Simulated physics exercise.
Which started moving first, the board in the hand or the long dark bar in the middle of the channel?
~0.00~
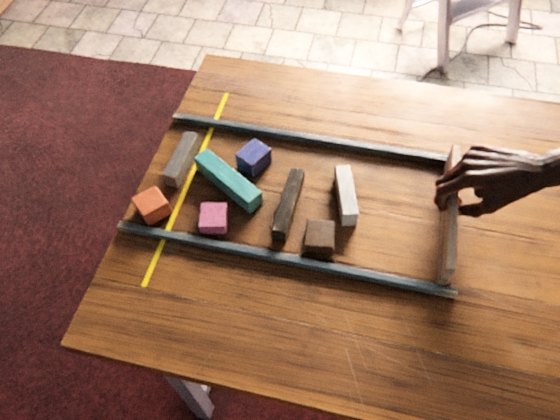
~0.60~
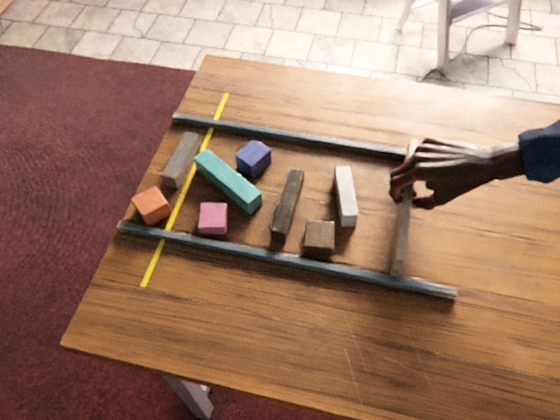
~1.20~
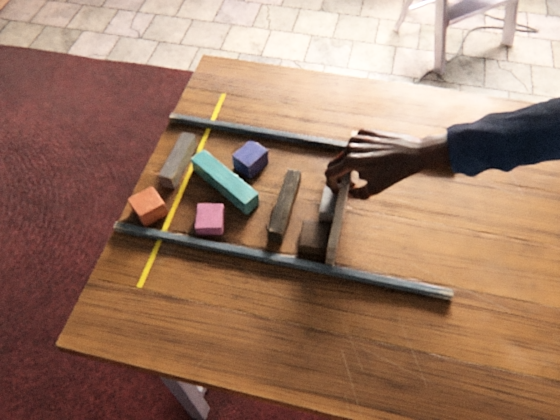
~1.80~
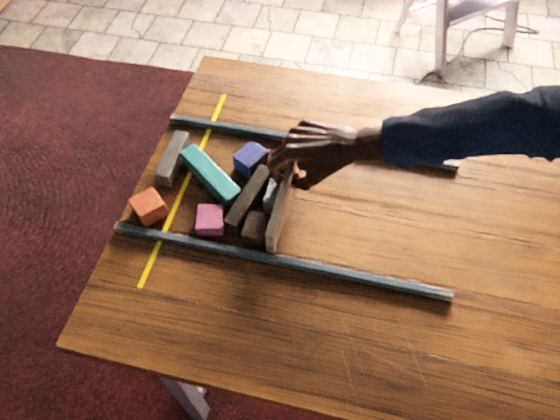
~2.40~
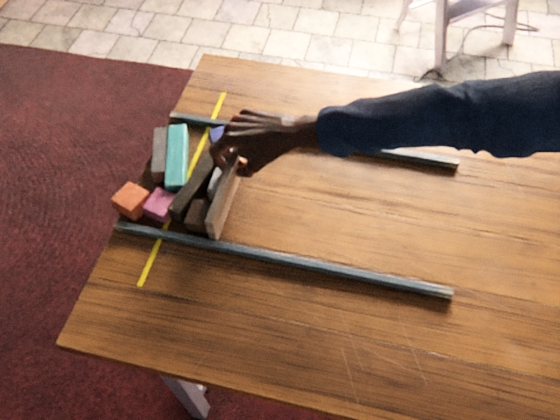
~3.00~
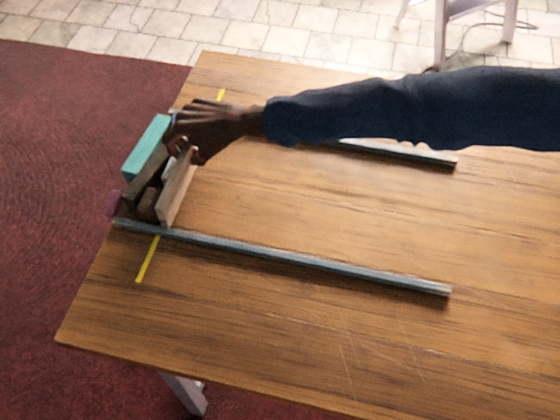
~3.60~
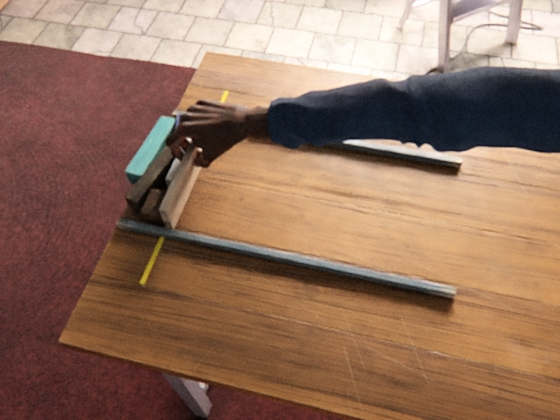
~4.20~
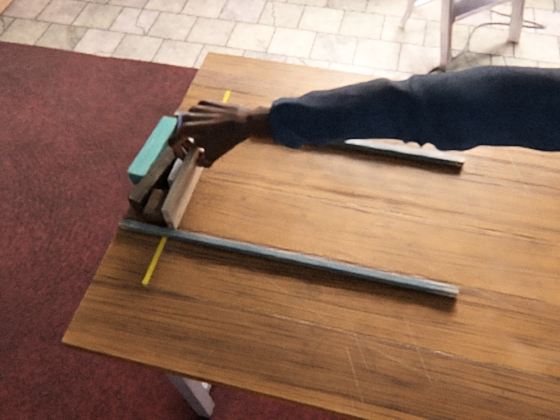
The board started moving first, sliding left under the hand while the dark bar stayed still. The dark bar moved only later, once the board had pushed further along.
